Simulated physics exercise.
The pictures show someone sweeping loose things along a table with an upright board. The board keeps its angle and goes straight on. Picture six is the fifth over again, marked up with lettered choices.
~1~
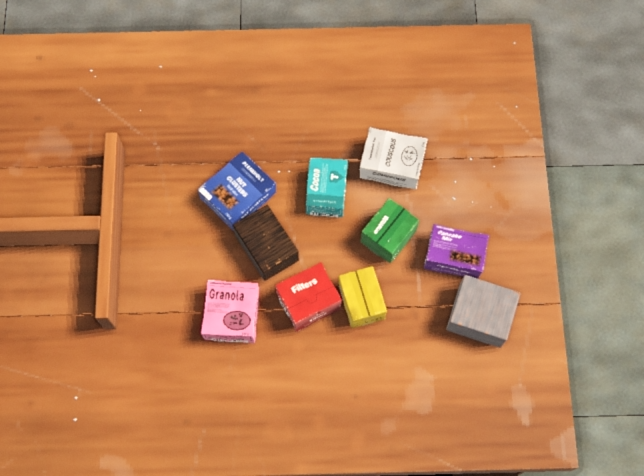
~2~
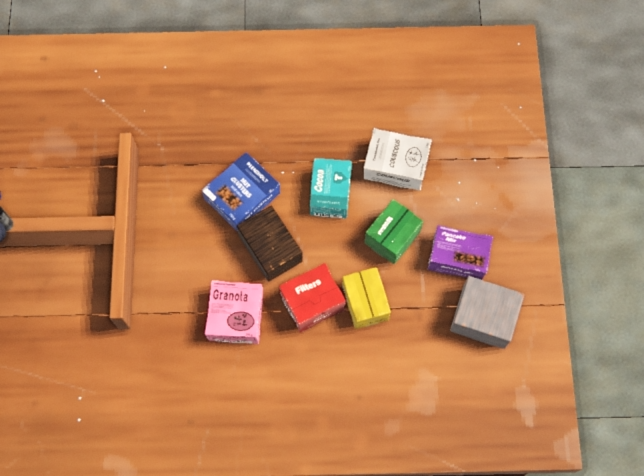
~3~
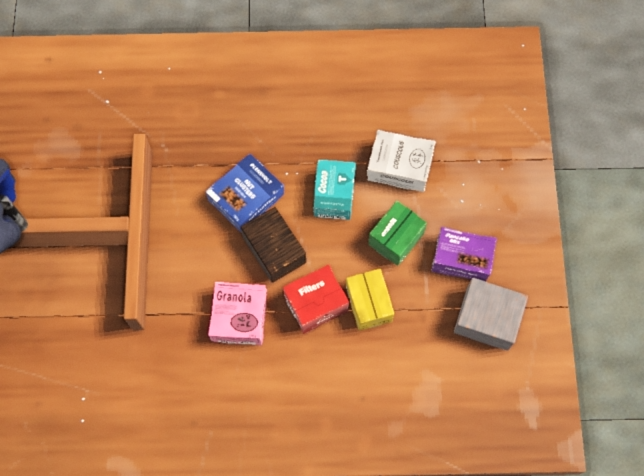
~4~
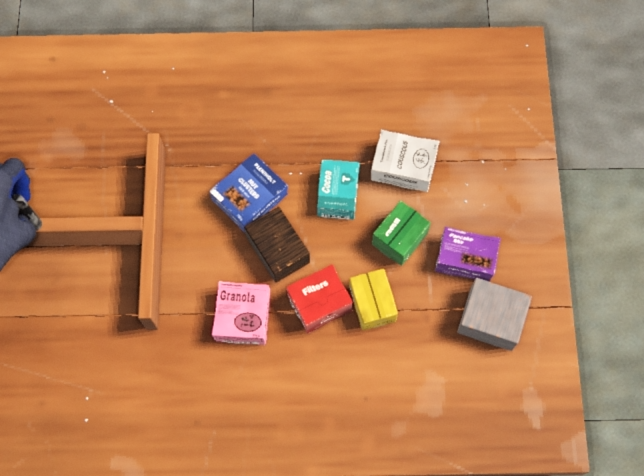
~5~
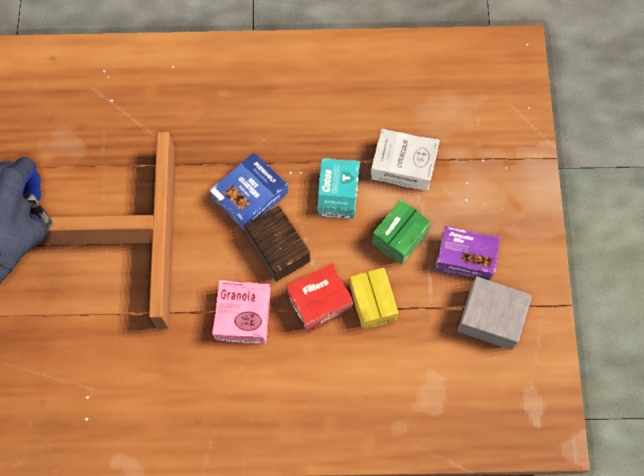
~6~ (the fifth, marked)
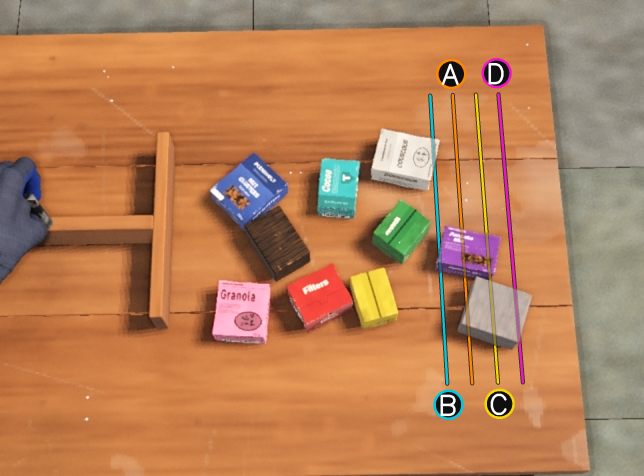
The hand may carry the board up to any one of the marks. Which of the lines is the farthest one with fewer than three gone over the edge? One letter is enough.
The farthest such stop is B.
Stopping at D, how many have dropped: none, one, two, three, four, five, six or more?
Six or more.
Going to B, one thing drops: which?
It is the grey block.
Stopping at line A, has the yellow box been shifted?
Yes.
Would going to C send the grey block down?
By then, yes.
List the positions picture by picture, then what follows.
The first picture shows green box (390, 231); white packet (393, 158); blue packet (238, 191).
The second picture shows board (120, 222); turquoise packet (330, 189).
The third picture shows board (134, 223); grey block (491, 314).
The fourth picture shows board (149, 223); yellow box (373, 300).
The fifth picture shows board (159, 221); black block (278, 243); green box (401, 232); white packet (405, 160).
On the marked copy, A at (462, 232); B at (438, 232); C at (486, 231); D at (510, 231).
Taking B. A third of the way, board (259, 220); white packet (419, 157); pink box (293, 311).
Two thirds of the way, board (360, 218); grey block (539, 309); yellow box (491, 302).
When it is over, board (437, 216); grey block over the edge; yellow box (568, 299); one fallen.
As for the rest, A drops three; C drops three; D drops six.
